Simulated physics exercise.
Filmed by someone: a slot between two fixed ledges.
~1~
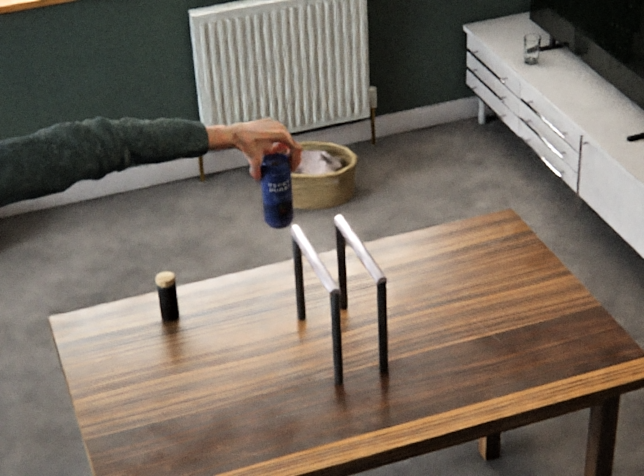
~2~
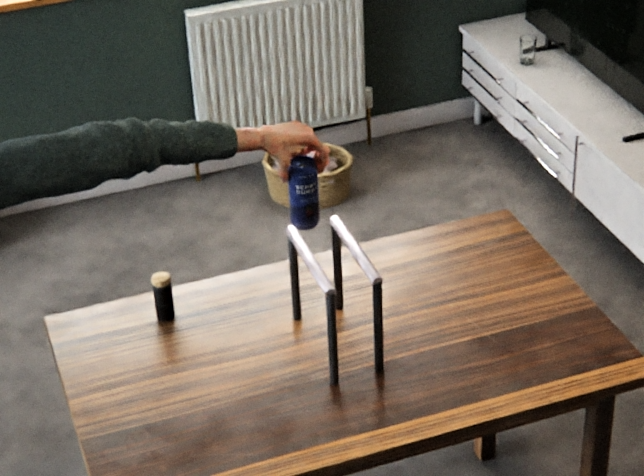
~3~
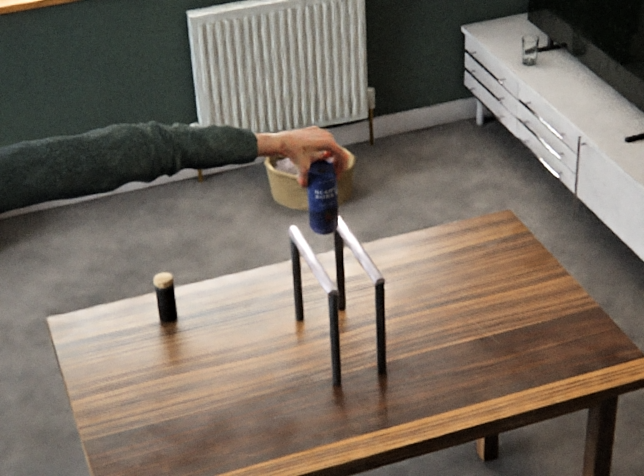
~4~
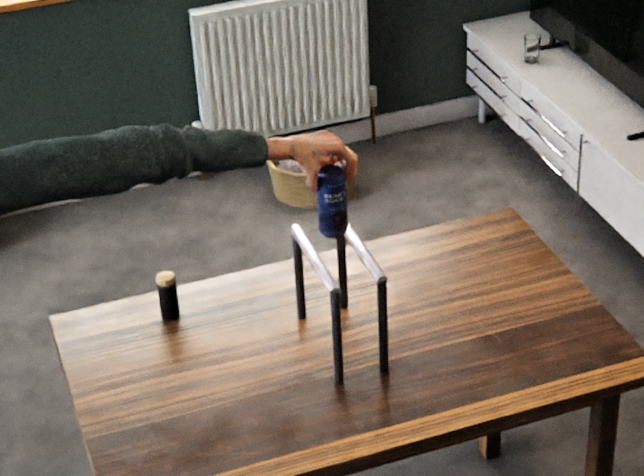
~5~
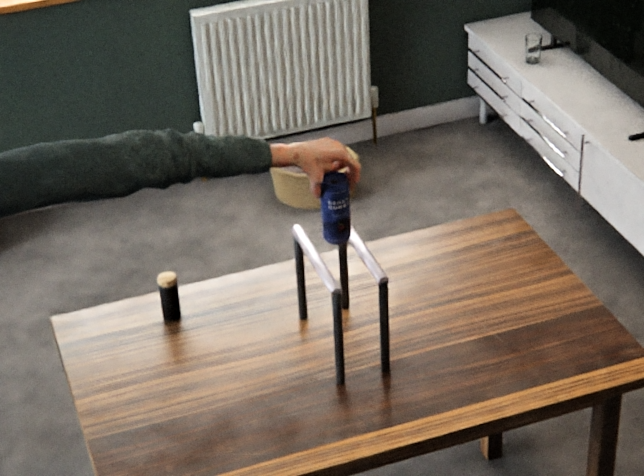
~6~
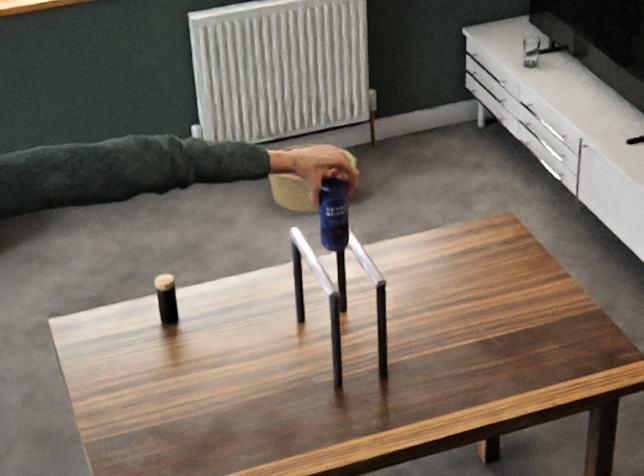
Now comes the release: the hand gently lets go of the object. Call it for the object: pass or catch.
I call it a pass.
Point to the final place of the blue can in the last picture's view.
Roughly (339, 319).
Then, 0.20 s after the last picture, blue can slid about its own width near (335, 235).
Then, 0.30 s after the last picture, blue can slid well along near (337, 292).
Then, 0.40 s after the last picture, blue can slid well along near (338, 312).
At rest, moved from the start, blue can; black shaker in place. Seen from the same camera at the end, blue can near (339, 319). The can reaches the table.
